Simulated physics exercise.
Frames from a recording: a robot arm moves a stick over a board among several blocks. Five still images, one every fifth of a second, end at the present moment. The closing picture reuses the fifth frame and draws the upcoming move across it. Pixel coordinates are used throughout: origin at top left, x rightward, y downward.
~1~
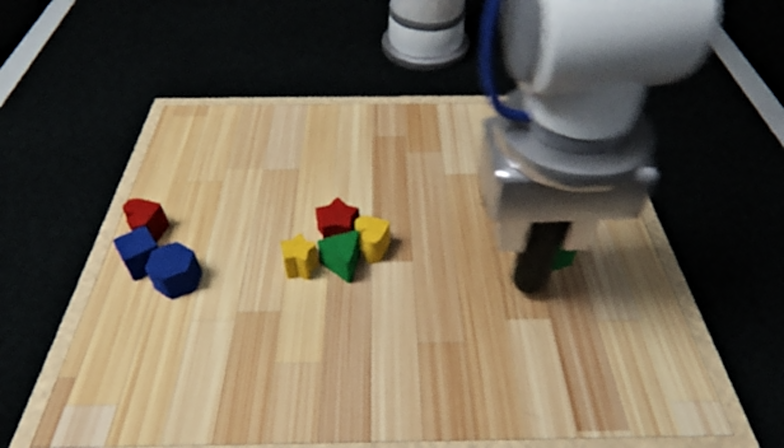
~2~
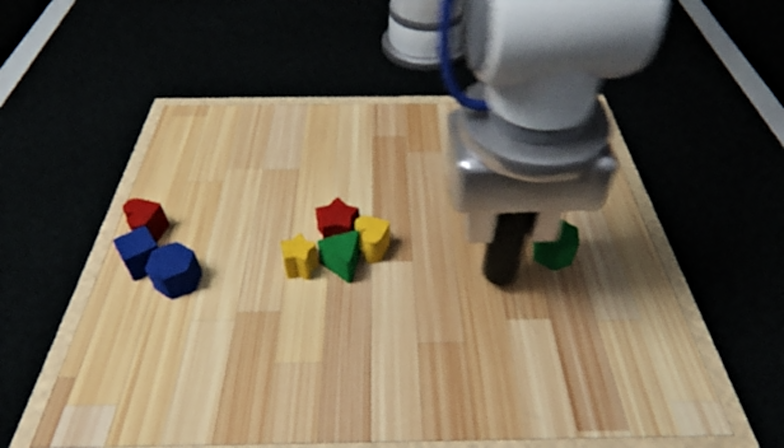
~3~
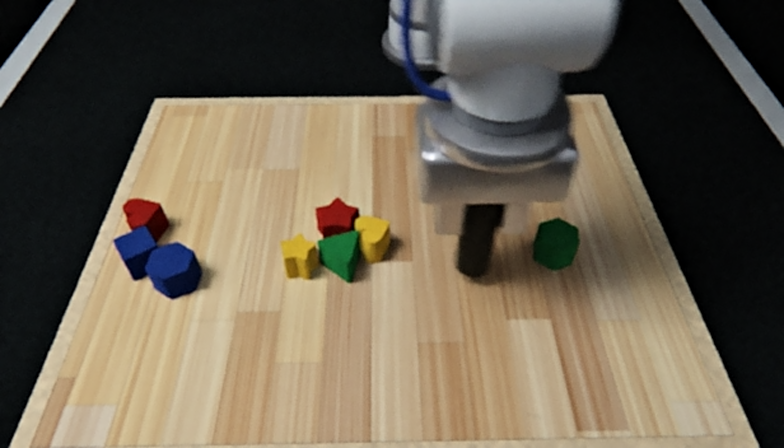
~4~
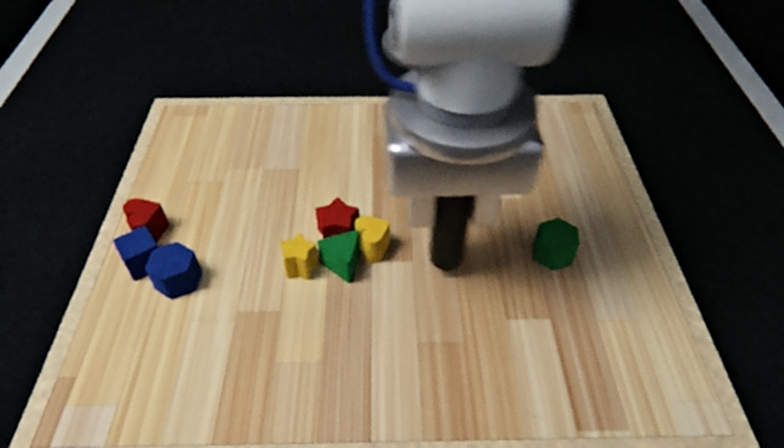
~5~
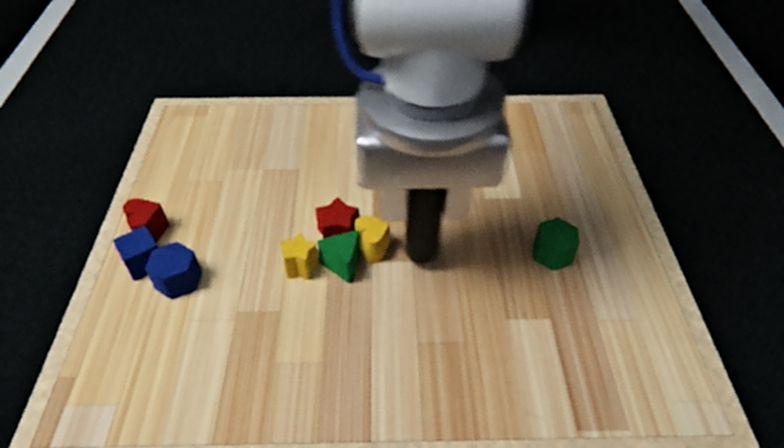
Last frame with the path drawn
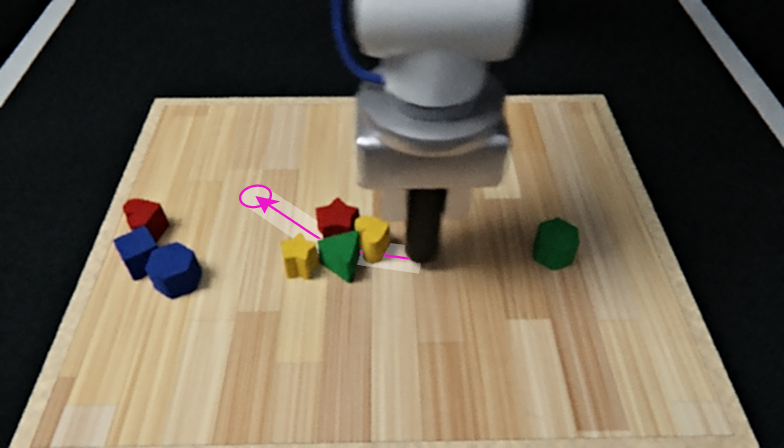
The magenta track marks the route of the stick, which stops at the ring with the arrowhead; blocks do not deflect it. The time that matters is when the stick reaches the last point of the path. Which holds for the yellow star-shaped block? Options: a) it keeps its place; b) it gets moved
I'll go with b - it gets moved.
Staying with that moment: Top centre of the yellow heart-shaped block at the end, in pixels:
Its top centre is at about (231, 162).
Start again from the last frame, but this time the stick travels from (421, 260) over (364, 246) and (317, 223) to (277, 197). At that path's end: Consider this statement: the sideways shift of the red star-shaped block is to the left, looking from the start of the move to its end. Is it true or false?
The claim holds.
Drawn move, from (421, 260) via (324, 241), ending at (256, 196).
What follows on the original path. One third of the way, stick at (353, 241); yellow star-shaped block at (287, 252), turned 40° clockwise; red star-shaped block at (305, 199), turned 15° clockwise; green triangular block at (316, 243), turned 80° anticlockwise; yellow heart-shaped block at (328, 216), turned 25° clockwise.
Two thirds of the way, stick at (298, 216); yellow star-shaped block at (283, 254), turned 40° clockwise; red star-shaped block at (258, 172), turned 25° clockwise; green triangular block at (312, 244), turned 80° anticlockwise; yellow heart-shaped block at (274, 190), turned 35° clockwise.
At the end, stick at (253, 187); yellow star-shaped block at (283, 254), turned 40° clockwise; red star-shaped block at (217, 146), turned 30° clockwise; green triangular block at (312, 244), turned 80° anticlockwise; yellow heart-shaped block at (231, 162), turned 30° clockwise.
